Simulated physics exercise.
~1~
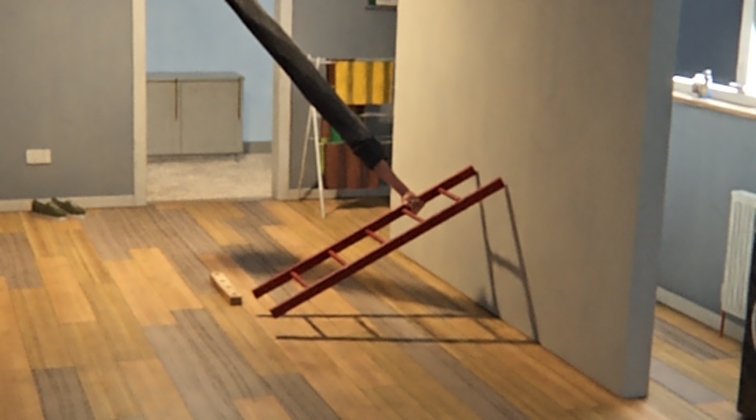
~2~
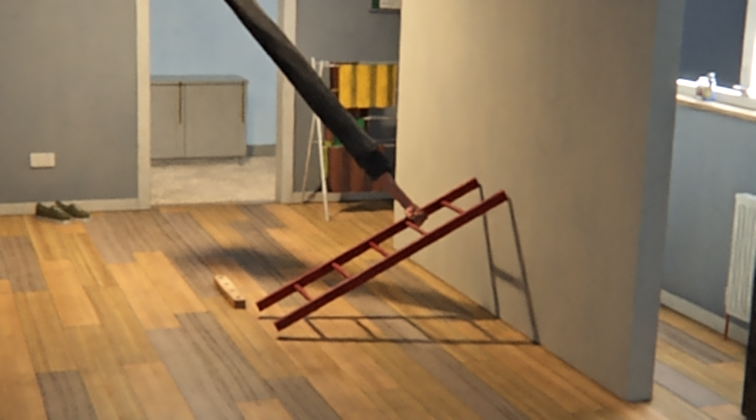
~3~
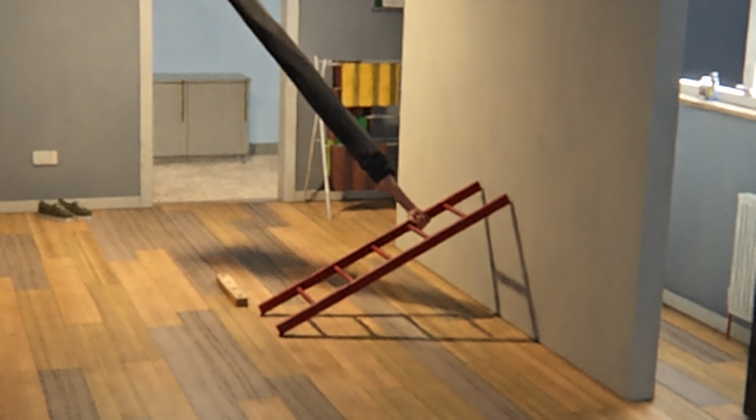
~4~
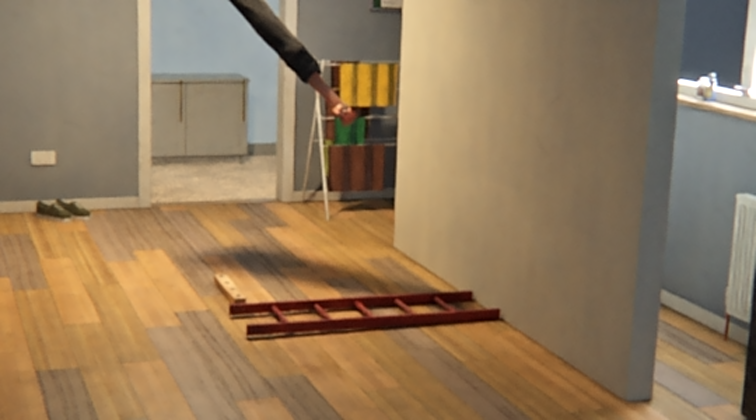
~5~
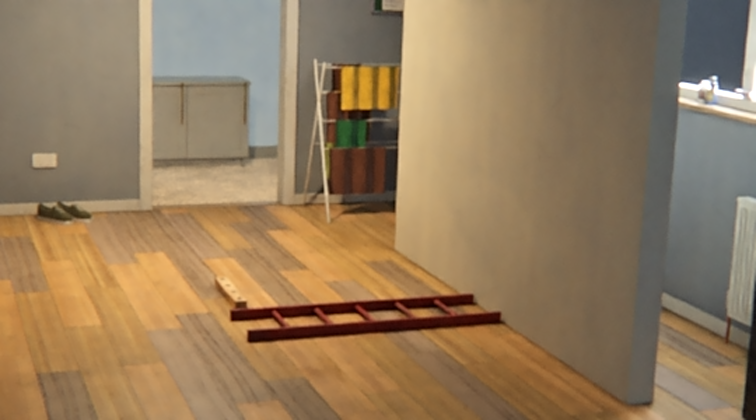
A dark red, ladder-like gate leans at a low slant against the end of a pale partition wall in a wood-floored room, seen from slightly above by a gently swaying camera. A dark-sleeved arm reaches in from the top, its hand holding the gate's upper part, while a small wooden batten lies by its feet at left. Behind are grey cabinets through a doorway, dark shoes, and a rack of yellow, green and brown cloths. The gate shifts down slightly, then the hand lets go and draws back. The feet slide left and the gate drops, ending flat on the floor beside the batten.
